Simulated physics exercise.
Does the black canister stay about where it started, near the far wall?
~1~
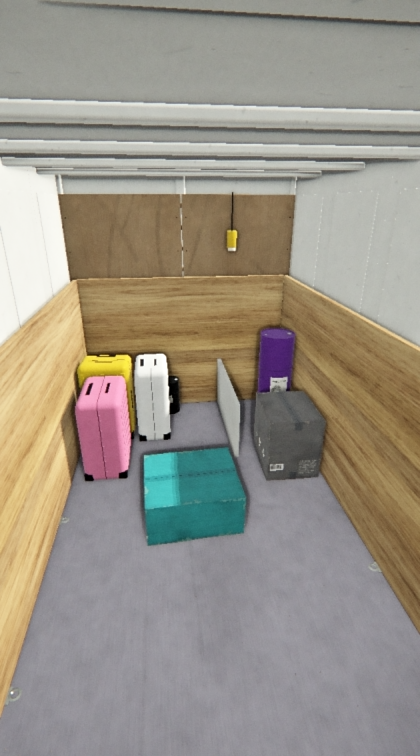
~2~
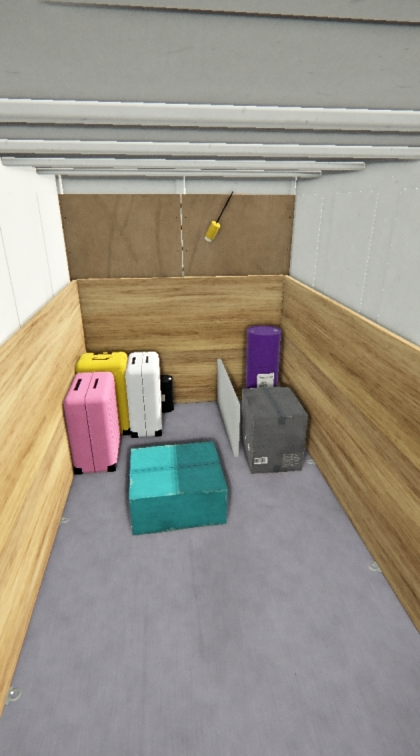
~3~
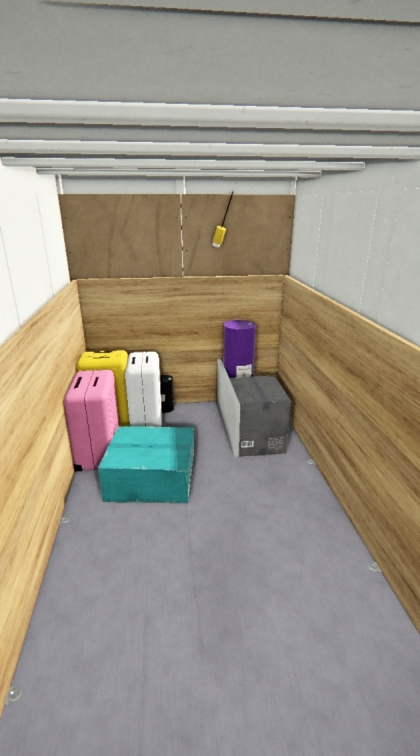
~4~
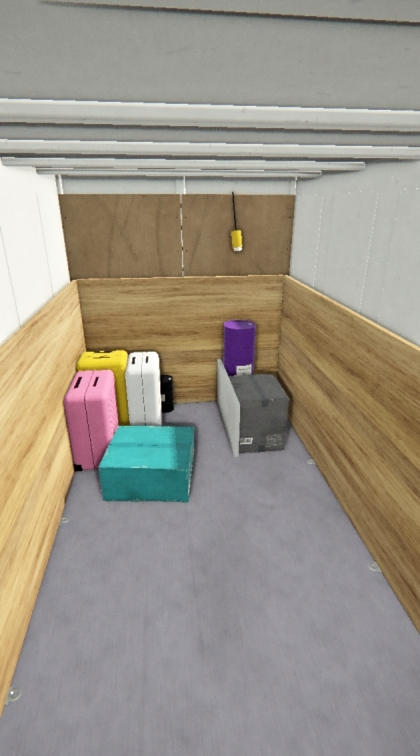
Yes, the black canister stays about where it started, near the far wall beside the white case.
A turquoise box, a grey box and a purple drum slide across the floor of a van's load bay, where pink, yellow and white cases and a black canister stand on the left. As the hanging yellow lamp swings left, the three move left, and the cases barely shift. The turquoise box keeps sliding left and toward the far wall, stopping near the pink case. The grey box and the drum drift over to the low pale board. Finally the lamp hangs almost straight, and everything rests without toppling.
